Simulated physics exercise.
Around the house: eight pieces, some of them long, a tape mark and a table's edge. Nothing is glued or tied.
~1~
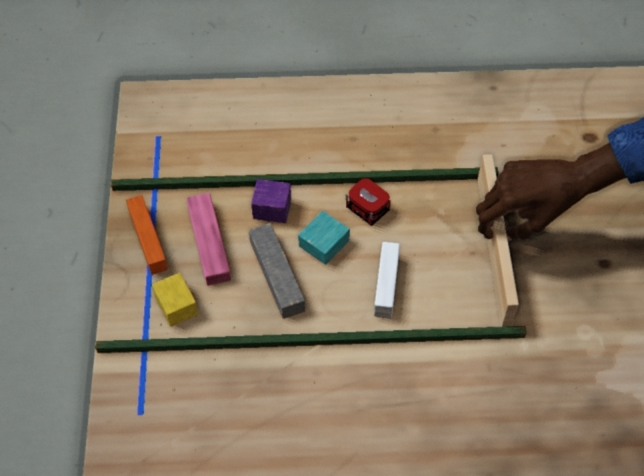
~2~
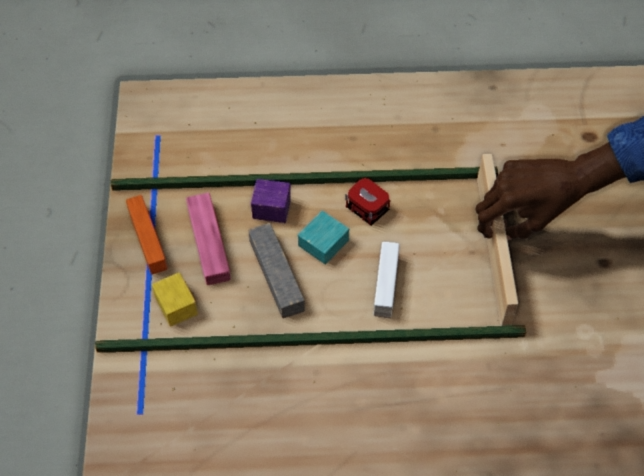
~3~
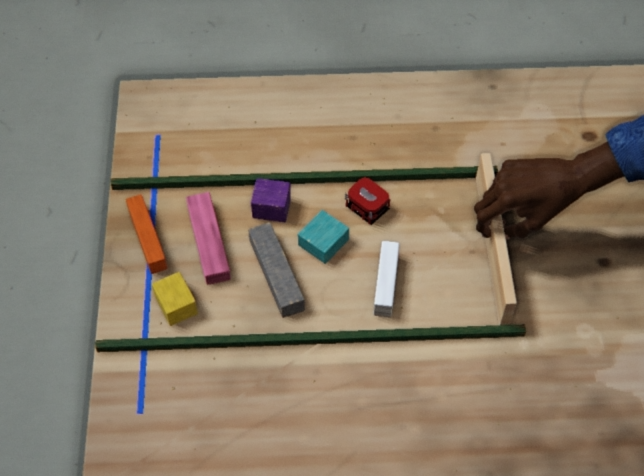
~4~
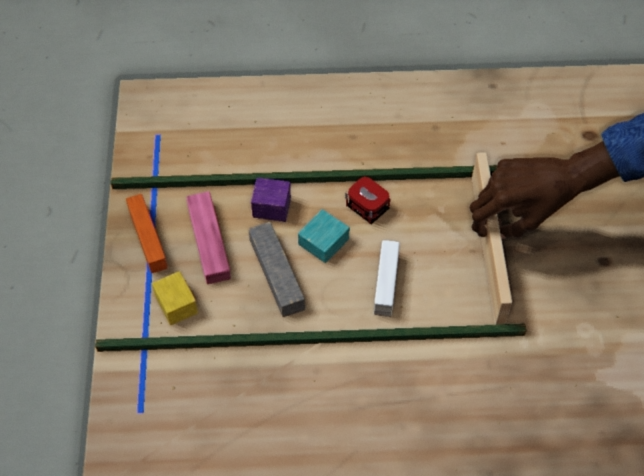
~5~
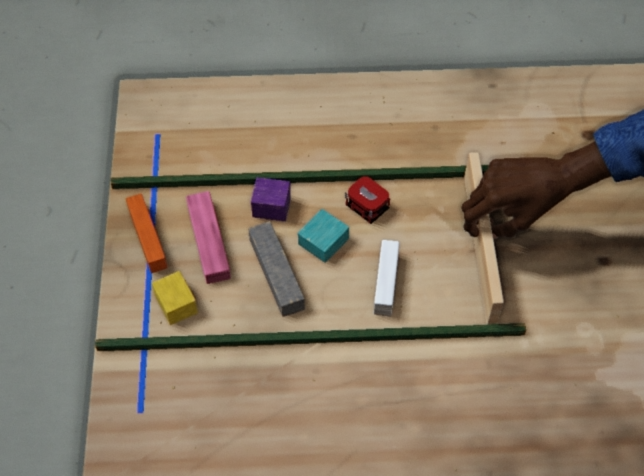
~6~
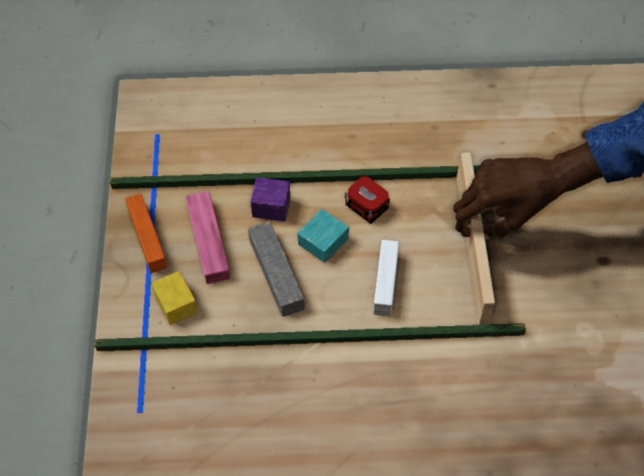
A hand sliding an upright wooden board slightly left between two green rails, while the scattered colourful blocks ahead stay still.
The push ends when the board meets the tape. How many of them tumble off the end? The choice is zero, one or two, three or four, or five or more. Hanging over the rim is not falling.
The number that fall off is three or four.
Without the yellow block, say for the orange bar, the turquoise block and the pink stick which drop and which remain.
The orange bar tumbles off; the turquoise block holds on; the pink stick tumbles off.
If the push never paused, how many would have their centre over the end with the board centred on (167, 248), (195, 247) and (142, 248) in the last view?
It would be 2, 1 and 5.
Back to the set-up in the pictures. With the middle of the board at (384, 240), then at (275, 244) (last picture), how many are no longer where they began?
By then 2, and 6.
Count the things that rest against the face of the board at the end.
In contact: 3.
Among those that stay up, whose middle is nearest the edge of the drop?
That is the purple block.
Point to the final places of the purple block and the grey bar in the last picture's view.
About (105, 203), and the other about (105, 278).
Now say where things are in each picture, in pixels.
The first picture shows orange bar (147, 235); yellow block (175, 300); pink stick (208, 238); board (497, 238); tape (150, 263).
The second picture shows yellow block (175, 299); red case (368, 202).
The third picture shows pink stick (208, 238); board (495, 237).
The fourth picture shows orange bar (146, 233); turquoise block (324, 236).
The fifth picture shows yellow block (175, 298); white stick (387, 278).
The sixth picture shows orange bar (146, 233); yellow block (175, 298); pink stick (208, 237); board (475, 237); tape (149, 261).
Soon after, none off yet; orange bar at rest near (146, 233); yellow block at rest near (175, 298); pink stick at rest near (208, 237).
Then, none off yet; orange bar at rest near (146, 233); yellow block moving near (168, 300); pink stick moved a little near (171, 239).
At rest, the number that fall off is three or four; fallen, pink stick, yellow block and orange bar.
